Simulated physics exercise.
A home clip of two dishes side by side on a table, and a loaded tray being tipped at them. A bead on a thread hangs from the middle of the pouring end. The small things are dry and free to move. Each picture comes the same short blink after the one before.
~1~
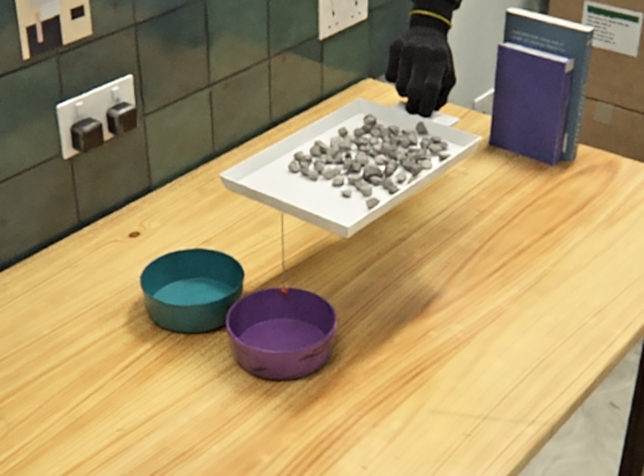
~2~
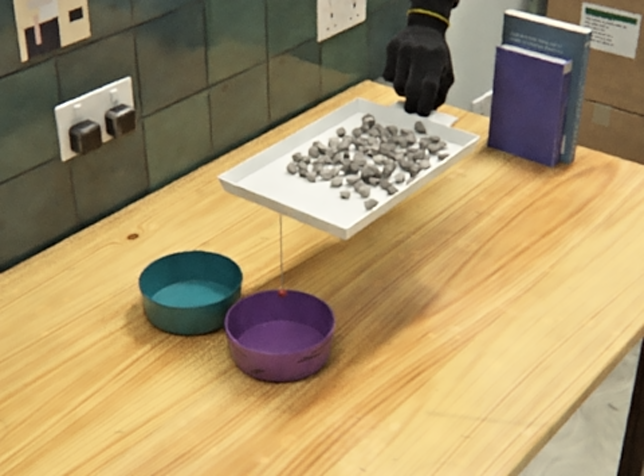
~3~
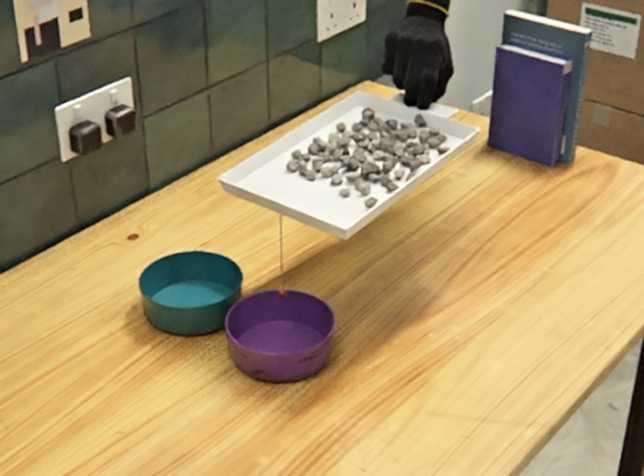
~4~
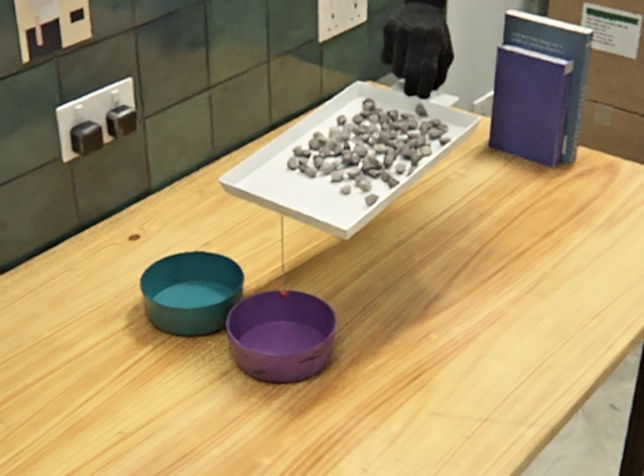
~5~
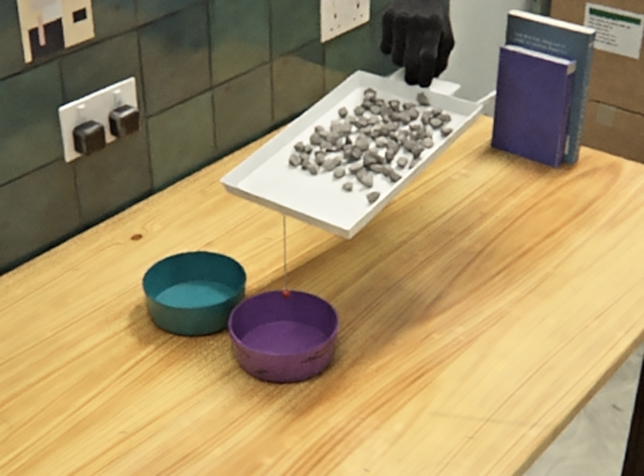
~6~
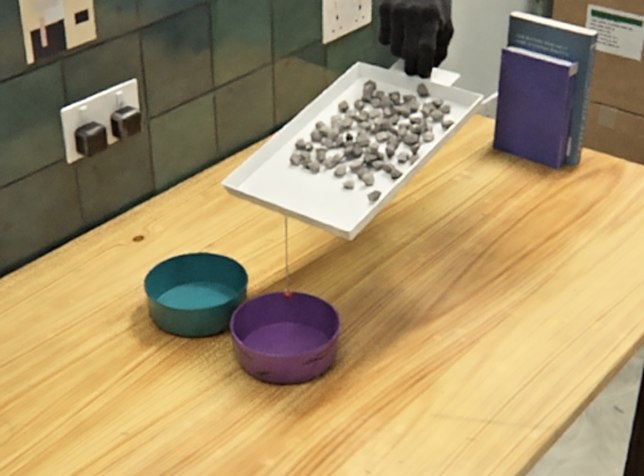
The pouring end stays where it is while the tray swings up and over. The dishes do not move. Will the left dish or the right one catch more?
The right one ends fuller.
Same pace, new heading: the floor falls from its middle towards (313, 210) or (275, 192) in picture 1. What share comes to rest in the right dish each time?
Roughly 70 per cent, and 30 per cent.
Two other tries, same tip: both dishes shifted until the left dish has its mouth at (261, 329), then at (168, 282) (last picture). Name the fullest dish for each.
In turn: The left-hand dish; the right one.
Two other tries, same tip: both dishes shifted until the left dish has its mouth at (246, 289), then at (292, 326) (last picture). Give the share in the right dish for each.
The first gives 10 %, the second 0 %.
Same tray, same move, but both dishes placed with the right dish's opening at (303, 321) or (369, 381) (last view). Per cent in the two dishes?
First some 50, then 60 per cent.
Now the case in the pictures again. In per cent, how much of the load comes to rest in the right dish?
It comes to 50 per cent or so.
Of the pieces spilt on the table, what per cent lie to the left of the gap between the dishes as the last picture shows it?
Some 70 per cent.
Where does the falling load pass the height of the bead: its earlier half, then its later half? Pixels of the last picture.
The first part at (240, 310); the rest at (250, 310).
Soon after the last picture, tray tipped steeply; most on the tray; a stray few in the right dish; a stray few in the left dish; a small part in the air.
A little later, tray tipped right over; about a third on the tray; about a quarter in the right dish; a small part in the left dish; a small part outside both; about a quarter in the air.
Later still, tray tipped past a quarter turn; about half in the right dish; about a quarter in the left dish; about a quarter outside both.
At rest, tray tipped past a quarter turn; about half in the right dish; about a quarter in the left dish; about a quarter outside both.
